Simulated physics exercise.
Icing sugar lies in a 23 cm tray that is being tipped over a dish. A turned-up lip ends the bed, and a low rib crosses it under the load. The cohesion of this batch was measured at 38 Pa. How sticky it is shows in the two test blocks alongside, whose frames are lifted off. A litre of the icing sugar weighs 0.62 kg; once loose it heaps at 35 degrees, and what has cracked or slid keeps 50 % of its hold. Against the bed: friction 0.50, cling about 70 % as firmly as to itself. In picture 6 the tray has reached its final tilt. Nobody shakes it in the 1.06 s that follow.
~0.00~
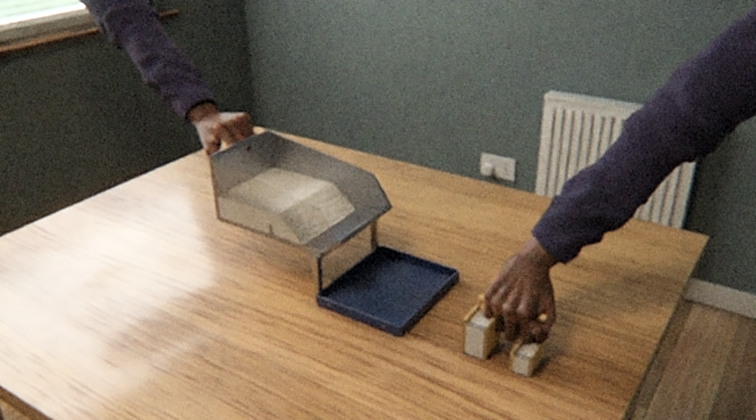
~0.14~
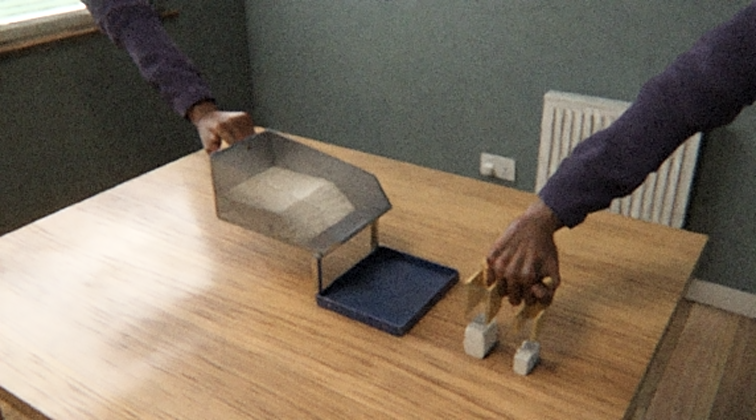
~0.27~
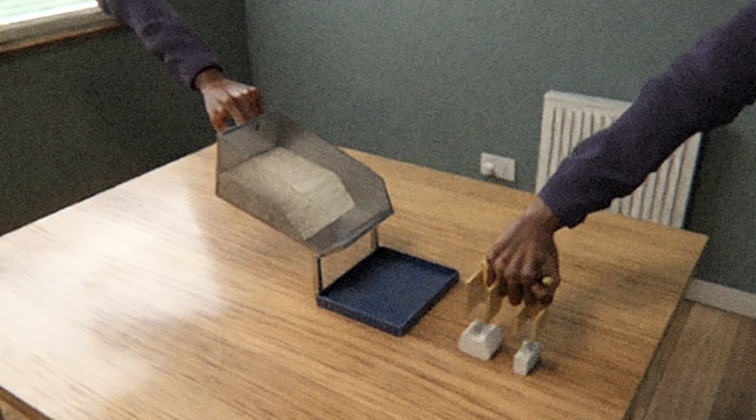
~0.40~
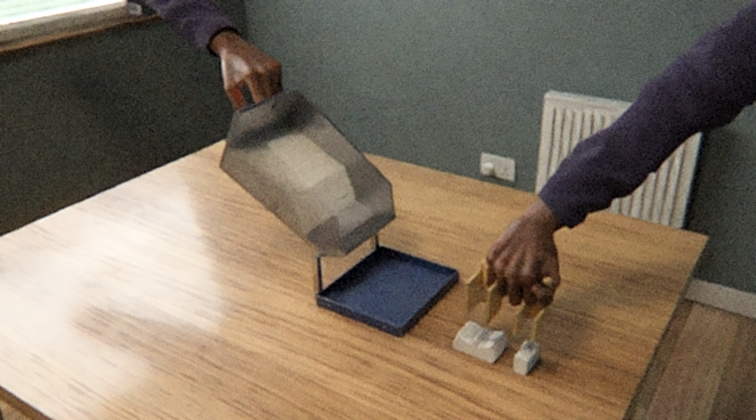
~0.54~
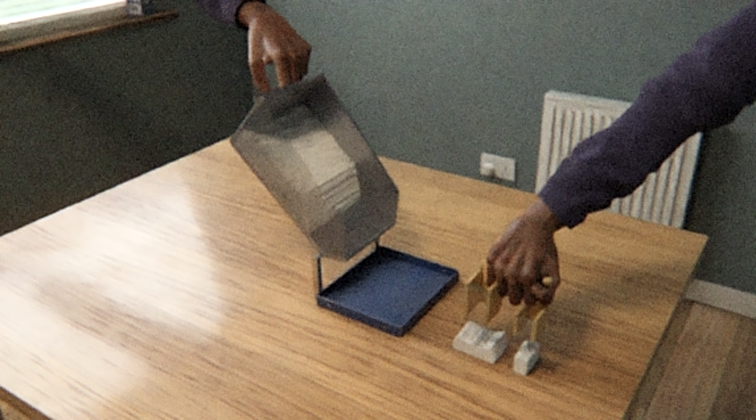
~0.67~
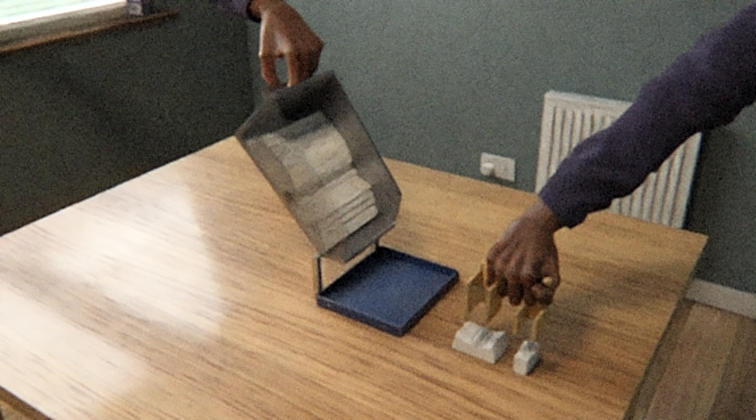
At first, a grey tray of pale powder rests level behind a blue dish while a hand lifts yellowish moulds off two small blocks at right. The larger left block slumps lower, the smaller keeps its shape, and another hand tilts the tray steeply as the powder shifts inside.
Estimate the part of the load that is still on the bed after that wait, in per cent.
About 80 %.
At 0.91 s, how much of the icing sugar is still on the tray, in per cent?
About 95 %.
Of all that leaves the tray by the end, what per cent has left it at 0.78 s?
Some 0 per cent.
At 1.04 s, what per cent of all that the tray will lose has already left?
About 60 %.
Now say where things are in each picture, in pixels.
Top of the high end at (213, 158), tilt 0 degrees; foremost bit of the icing sugar at (302, 243); block heights 5.2 cm, 2.9 cm (left to right), in the first frame.
Top of the high end at (213, 157), tilt 0 degrees; foremost bit of the icing sugar at (302, 244); block heights 4.7 cm, 2.8 cm (left to right), in the second frame.
Top of the high end at (221, 137), tilt 12 degrees; foremost bit of the icing sugar at (302, 240); block heights 3.4 cm, 2.8 cm (left to right), in the third frame.
Top of the high end at (239, 115), tilt 27 degrees; foremost bit of the icing sugar at (303, 235); block heights 2.5 cm, 2.8 cm (left to right), in the fourth frame.
Top of the high end at (264, 101), tilt 41 degrees; foremost bit of the icing sugar at (308, 228); block heights 2.4 cm, 2.8 cm (left to right), in the fifth frame.
Top of the high end at (274, 99), tilt 46 degrees; foremost bit of the icing sugar at (326, 248); block heights 2.4 cm, 2.8 cm (left to right), in the sixth frame.
After 0.78 s, the tilt is 46 degrees and 100 % is on the bed.
After 0.91 s, the tilt is 46 degrees and 97 % is on the bed.
After 1.04 s, the tilt is 46 degrees and 88 % is on the bed.
After 1.17 s, the tilt is 46 degrees and 85 % is on the bed.
After 1.70 s, the tilt is 46 degrees and 80 % is on the bed.
